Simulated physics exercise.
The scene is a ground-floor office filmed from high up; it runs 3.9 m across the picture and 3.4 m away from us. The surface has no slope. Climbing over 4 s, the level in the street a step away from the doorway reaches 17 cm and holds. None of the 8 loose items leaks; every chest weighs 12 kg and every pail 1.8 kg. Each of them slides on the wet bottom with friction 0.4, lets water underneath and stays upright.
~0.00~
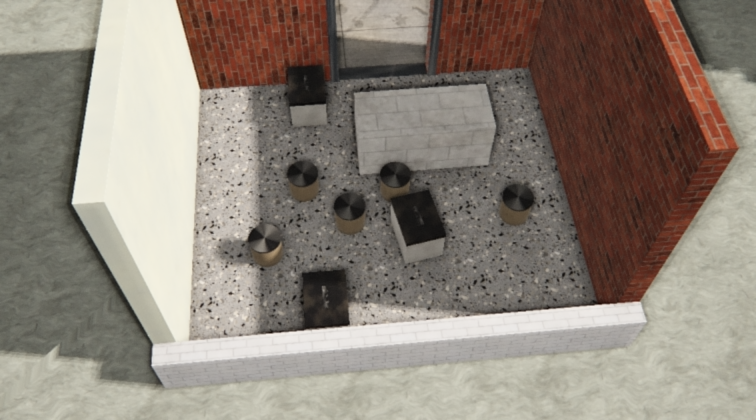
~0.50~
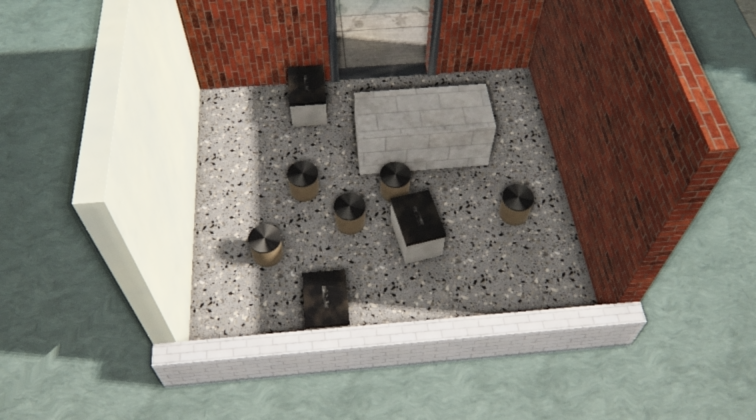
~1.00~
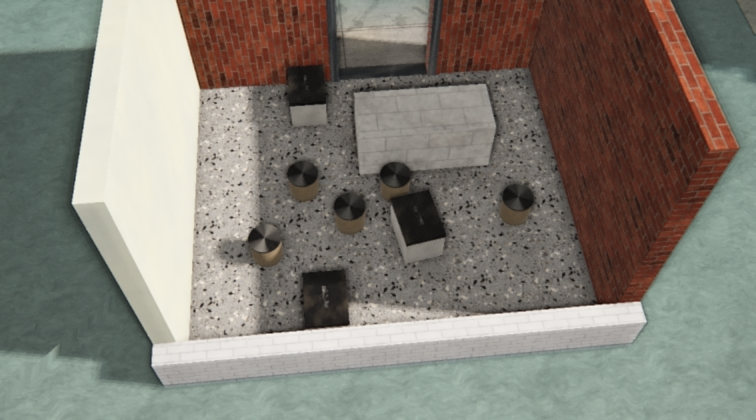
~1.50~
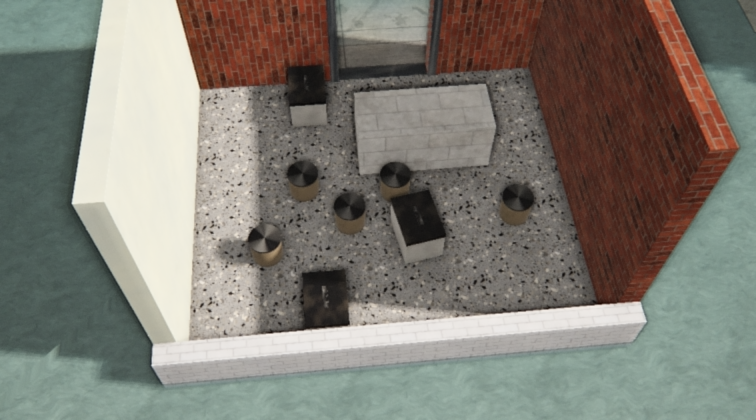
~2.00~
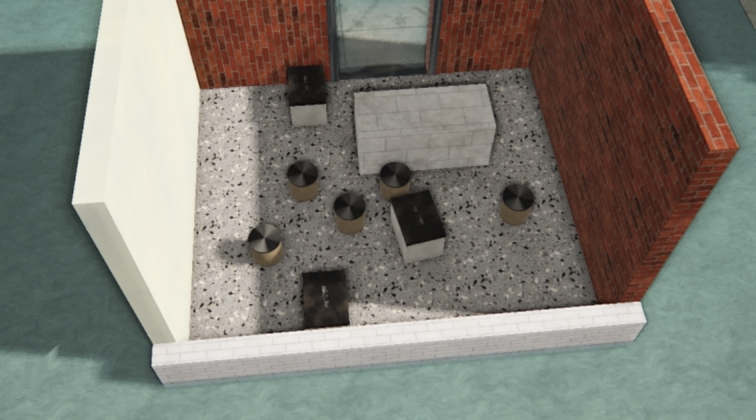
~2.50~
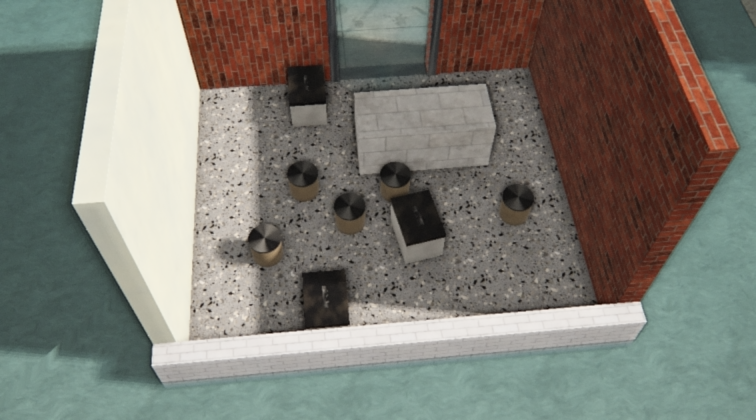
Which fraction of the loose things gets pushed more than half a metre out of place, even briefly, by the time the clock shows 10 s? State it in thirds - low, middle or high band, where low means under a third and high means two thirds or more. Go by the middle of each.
Middle band.
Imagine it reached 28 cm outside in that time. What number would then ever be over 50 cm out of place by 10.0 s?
Result: 7.
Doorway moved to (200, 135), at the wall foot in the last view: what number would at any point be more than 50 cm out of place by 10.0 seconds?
Result: 5.
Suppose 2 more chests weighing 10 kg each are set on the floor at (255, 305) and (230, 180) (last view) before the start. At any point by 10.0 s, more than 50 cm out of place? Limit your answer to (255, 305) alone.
Below the mark.
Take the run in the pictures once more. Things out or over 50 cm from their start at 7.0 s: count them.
That would be 2.
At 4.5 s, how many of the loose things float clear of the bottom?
That would be 0 of them.
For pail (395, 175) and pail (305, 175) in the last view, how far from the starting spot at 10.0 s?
First 0 cm, then 120 cm.
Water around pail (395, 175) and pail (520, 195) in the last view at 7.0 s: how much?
First about 1 cm, second about 2 cm.
After 3.5 s 0 of 8 are over 50 cm from their spots; 0 afloat.
After 4.5 s 0 of 8 are over 50 cm from their spots; 0 afloat.
After 7.0 s 2 of 8 are over 50 cm from their spots; 0 afloat.
After 10.0 s 4 of 8 are over 50 cm from their spots, and 4 have been at some point; 6 afloat.
